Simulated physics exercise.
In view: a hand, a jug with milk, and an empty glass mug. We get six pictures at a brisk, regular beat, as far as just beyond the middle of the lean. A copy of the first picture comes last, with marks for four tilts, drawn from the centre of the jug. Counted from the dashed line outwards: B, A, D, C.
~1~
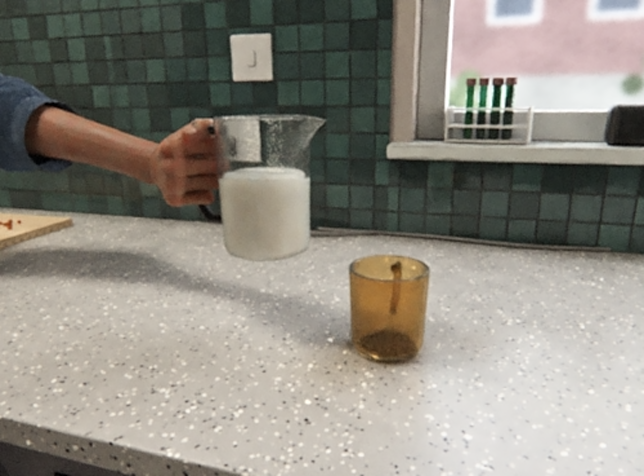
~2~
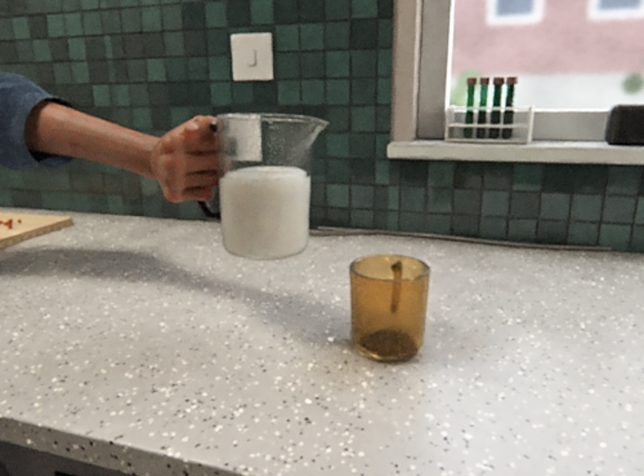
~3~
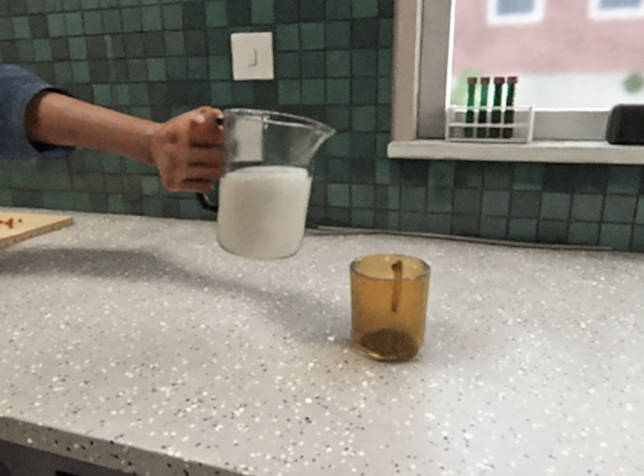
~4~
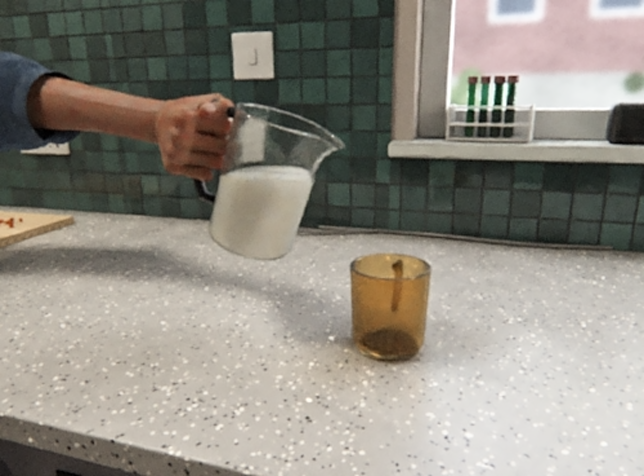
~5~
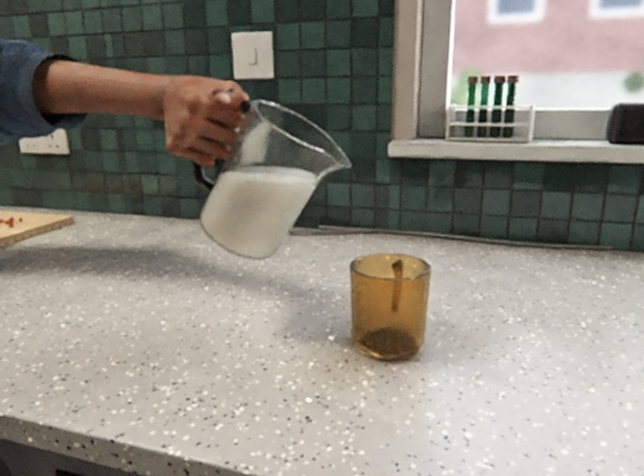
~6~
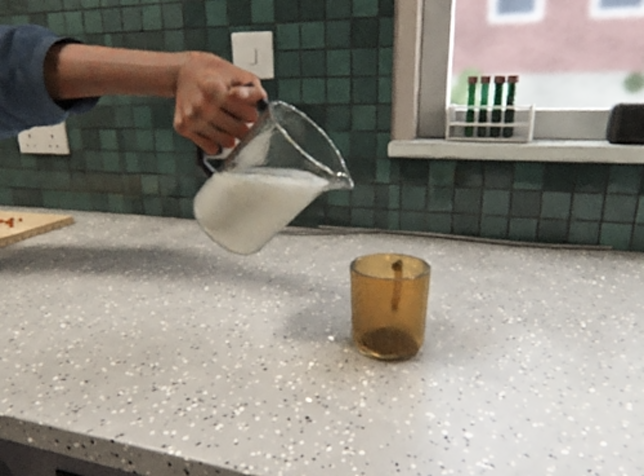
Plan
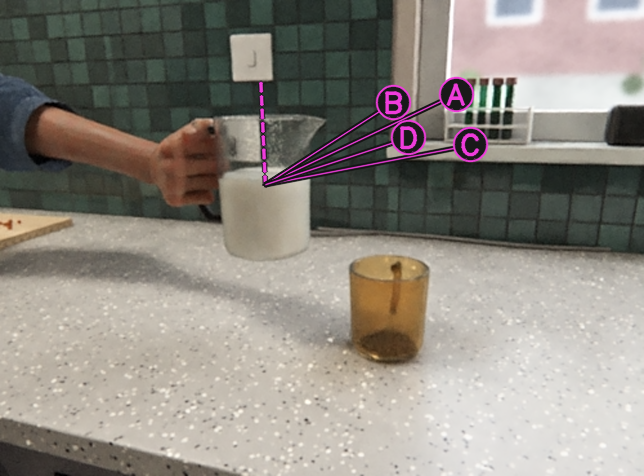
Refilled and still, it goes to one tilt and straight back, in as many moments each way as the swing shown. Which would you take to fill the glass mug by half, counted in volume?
D works best here.
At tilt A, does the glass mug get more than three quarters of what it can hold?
No, less.
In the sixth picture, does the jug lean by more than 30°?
Yes.
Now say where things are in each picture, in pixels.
In the first picture, upright, lip at (323, 121); rim of the glass mug round (389, 267); nothing has left yet.
In the second picture, tipped about 2°, lip at (326, 123); nothing has left yet.
In the third picture, tipped about 9°, lip at (333, 131); nothing has left yet.
In the fourth picture, tipped about 19°, lip at (342, 145); nothing has left yet.
In the fifth picture, tipped about 32°, lip at (349, 165); nothing has left yet.
In the sixth picture, tipped about 45°, lip at (351, 186); nothing has left yet.
On the marked copy, A at (440, 101); B at (379, 111); C at (454, 148); D at (392, 143).
With A, the glass mug ends with about 30 % of what it can hold.
With B, the glass mug ends with about 16 % of what it can hold.
With C, the glass mug ends with about 68 % of what it can hold.
With D, the glass mug ends with about 49 % of what it can hold.
